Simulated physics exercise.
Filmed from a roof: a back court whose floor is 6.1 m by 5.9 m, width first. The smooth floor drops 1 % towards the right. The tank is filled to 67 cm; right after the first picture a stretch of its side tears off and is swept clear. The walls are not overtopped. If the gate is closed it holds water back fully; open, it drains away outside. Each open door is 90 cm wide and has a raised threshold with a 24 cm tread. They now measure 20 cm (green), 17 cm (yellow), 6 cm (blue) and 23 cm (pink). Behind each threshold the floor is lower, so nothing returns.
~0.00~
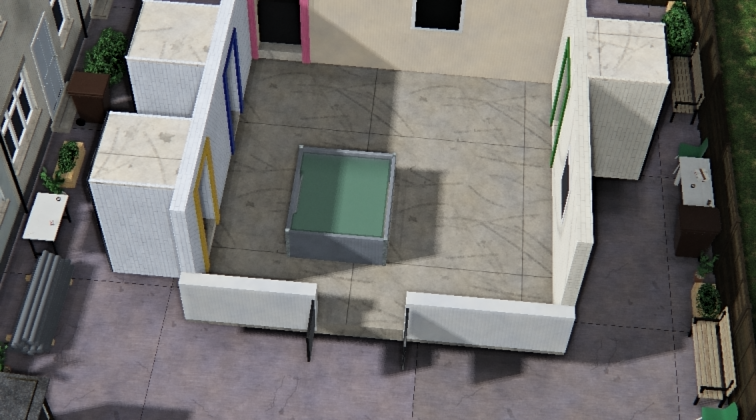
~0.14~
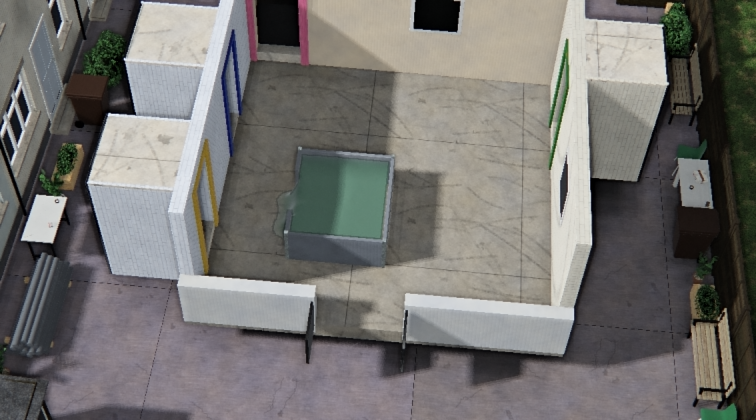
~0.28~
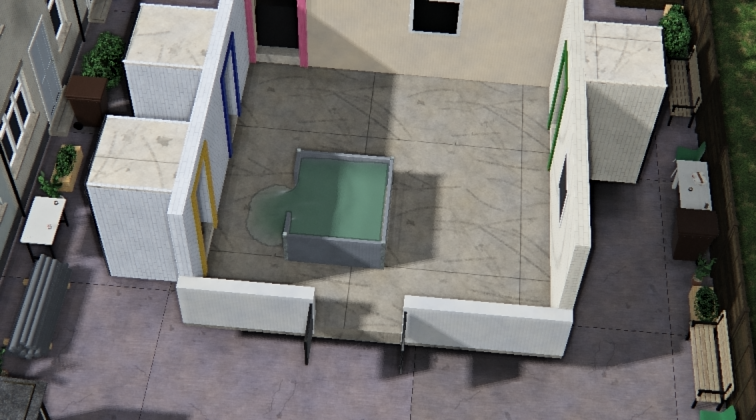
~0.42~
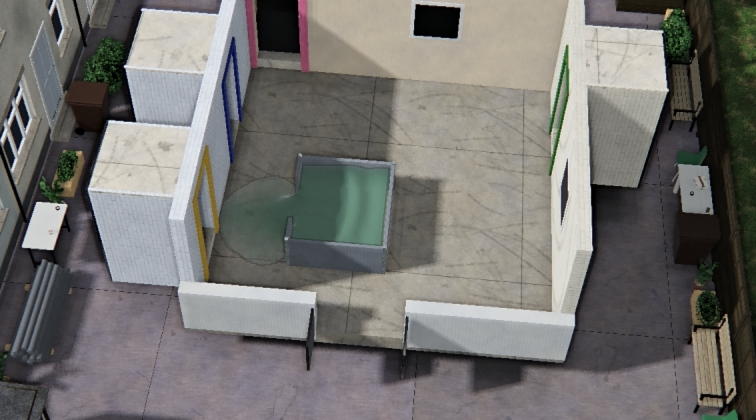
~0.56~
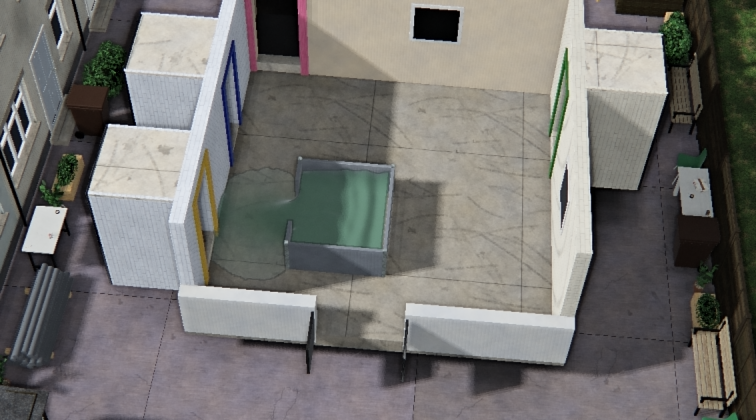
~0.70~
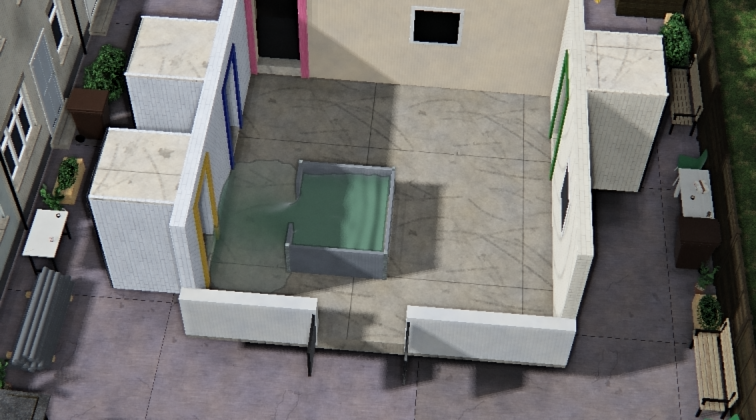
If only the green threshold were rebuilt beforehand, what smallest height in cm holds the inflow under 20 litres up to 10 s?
About 6.5 cm.
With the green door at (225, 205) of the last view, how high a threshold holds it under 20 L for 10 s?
Roughly 34 cm.
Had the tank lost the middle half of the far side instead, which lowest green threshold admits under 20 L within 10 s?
About 8.5 cm.
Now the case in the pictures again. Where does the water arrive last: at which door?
Last comes the green one.
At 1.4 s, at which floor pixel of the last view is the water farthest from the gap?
Near (246, 103).
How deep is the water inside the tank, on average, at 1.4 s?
Roughly 44 cm on average.
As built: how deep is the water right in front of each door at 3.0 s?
Depths in cm: Green 0, yellow 18, blue 8, pink 19.
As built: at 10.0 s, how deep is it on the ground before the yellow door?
Roughly 5.5 cm deep.
After 1.4 s water covers 15 % of the floor, deepest (40 cm) near (230, 225); it has not reached the green door.
After 3.0 s water covers 40 % of the floor, deepest (25 cm) near (203, 306); it has not reached the green door.
After 10.0 s water covers 90 % of the floor, deepest (12 cm) near (535, 100); 9 cm at the green door, 0 litres in over its 20 cm threshold.
At the green door as built, the water arrived by 5.4 s and peaked near 11 cm at 8.6 s.
Run again over the same 10 s with other heights there, 33 litres in over 5.5 cm, 11 litres over 7.5 cm. The limit of 20 litres is kept from about 6.5 cm up.
